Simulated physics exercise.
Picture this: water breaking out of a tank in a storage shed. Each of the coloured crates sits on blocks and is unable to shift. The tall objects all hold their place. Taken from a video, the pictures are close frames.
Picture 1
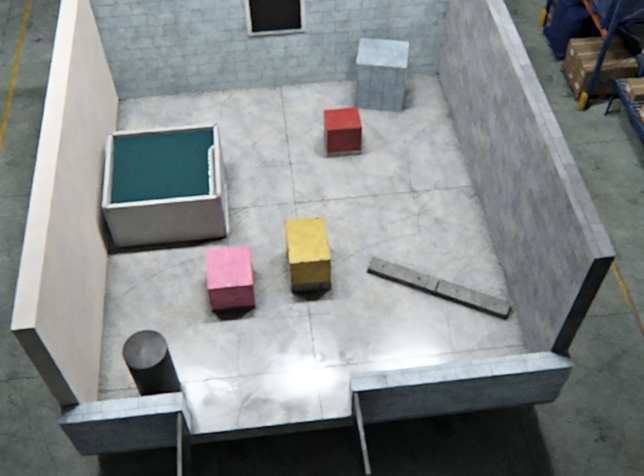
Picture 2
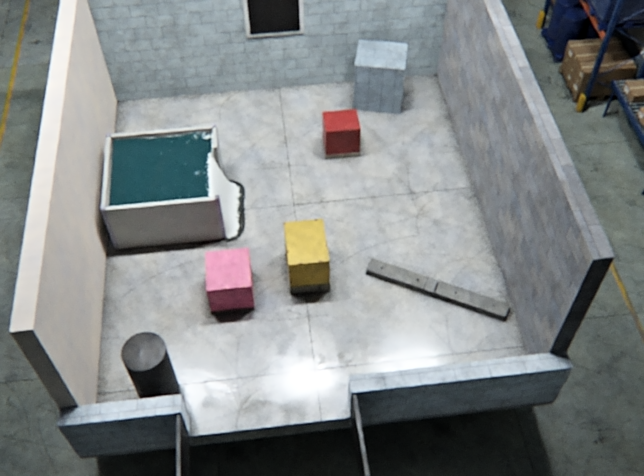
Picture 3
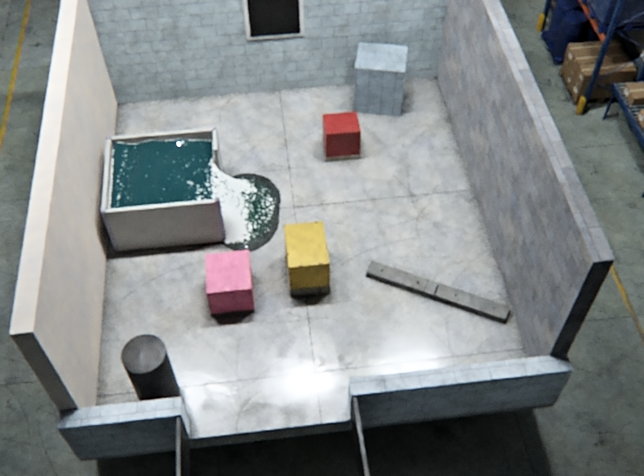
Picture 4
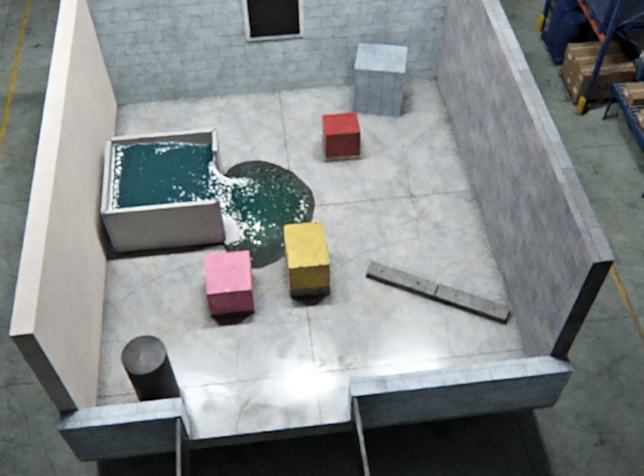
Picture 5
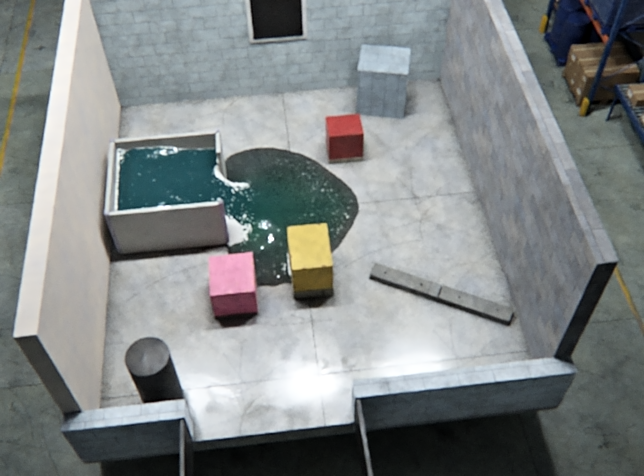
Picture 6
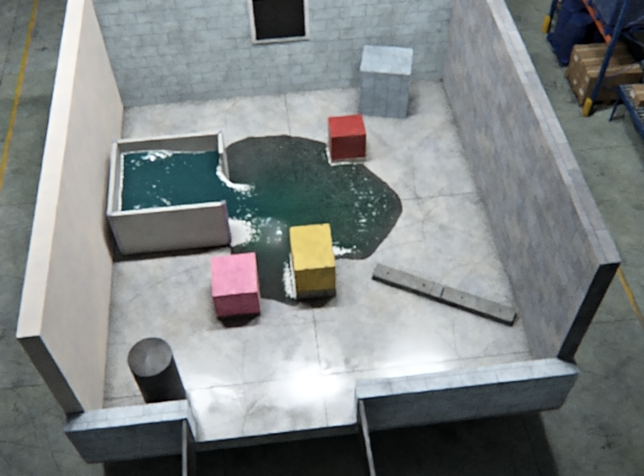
The clip shows dark green water breaking out of the right side of a tank in a walled enclosure, then spreading rightward across the pale floor in a widening pool, reaching around the yellow and red crates, which stay still.
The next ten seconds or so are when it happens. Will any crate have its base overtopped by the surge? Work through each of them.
As I see it, the yellow crate ends up with water on it; the pink crate ends up with water on it; the red crate ends up with water on it.
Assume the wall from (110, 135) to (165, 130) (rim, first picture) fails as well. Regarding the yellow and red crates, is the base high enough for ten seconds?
As it turns out, the yellow crate is left untouched, and the red crate gets overtopped.
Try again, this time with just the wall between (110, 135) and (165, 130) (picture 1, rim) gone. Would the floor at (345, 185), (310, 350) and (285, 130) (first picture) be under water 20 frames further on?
Point one: Reached. Point two: Not reached. Point three: Reached.
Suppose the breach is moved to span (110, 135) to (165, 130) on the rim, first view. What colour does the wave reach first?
It's the red one.
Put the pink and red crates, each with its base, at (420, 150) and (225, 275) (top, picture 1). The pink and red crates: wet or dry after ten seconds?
Note: Pink crate flooded, red crate untouched.
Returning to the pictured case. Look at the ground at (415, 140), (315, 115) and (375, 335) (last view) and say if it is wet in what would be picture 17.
As listed: Awash, covered, free of water.
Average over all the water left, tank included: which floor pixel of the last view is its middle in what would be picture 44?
The spot I would choose is (347, 202).
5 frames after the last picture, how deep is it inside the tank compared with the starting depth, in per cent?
About 48 per cent.
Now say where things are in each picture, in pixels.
In the first picture, the tank at (163, 167) is whole and still.
In the second picture, water pours out at (219, 200) and has run to (232, 184).
In the third picture, water pours out at (220, 203) and has run to (268, 186).
In the fourth picture, water pours out at (220, 205) and has run to (305, 191).
In the fifth picture, the front is at (349, 195), out from the gap at (223, 207).
In the sixth picture, water pours out at (226, 207) and has run to (396, 210).
A moment on, water covers 40 % of the floor; the yellow crate water round its plinth, the pink crate water round its plinth, the red crate water round its plinth.
Next, water covers 50 % of the floor; the yellow crate water round its plinth, the pink crate water round its plinth, the red crate water round its plinth.
Then, water covers 60 % of the floor; the yellow crate water round its plinth, the pink crate water round its plinth, the red crate water round its plinth.
Later, water covers 80 % of the floor; the yellow crate water round its plinth, the pink crate water round its plinth, the red crate water round its plinth.
In the end, water covers 95 % of the floor; the yellow crate was topped, the pink crate was topped, the red crate was topped.
